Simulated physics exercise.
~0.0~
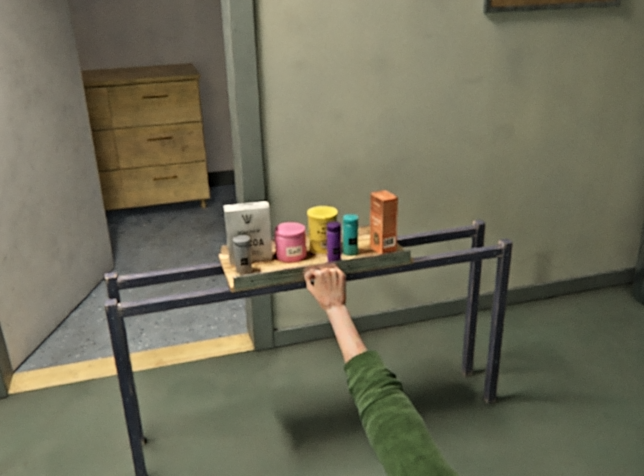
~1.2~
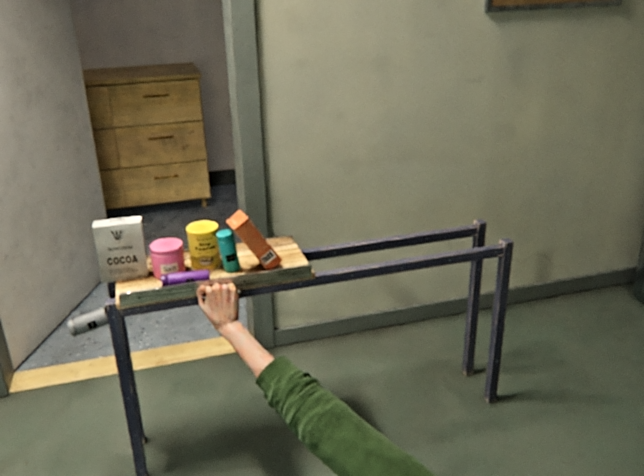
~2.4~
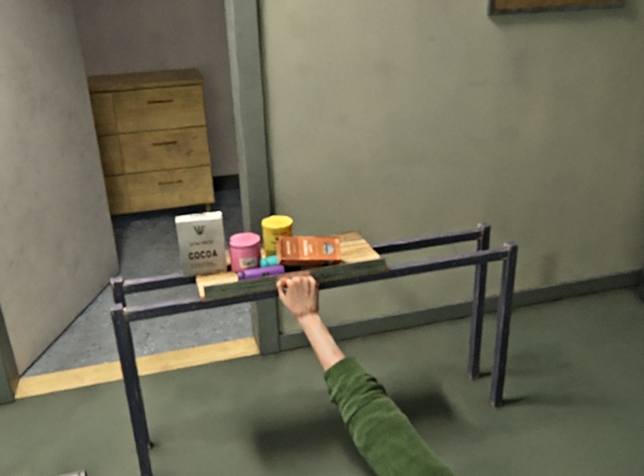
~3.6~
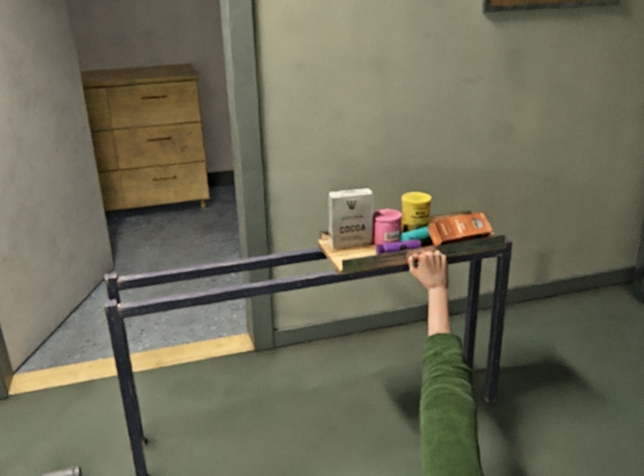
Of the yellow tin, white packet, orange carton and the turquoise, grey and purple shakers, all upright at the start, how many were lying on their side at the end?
Four of them were lying on their side, namely the orange carton and the turquoise, purple and grey shakers, with the grey one down on the floor.
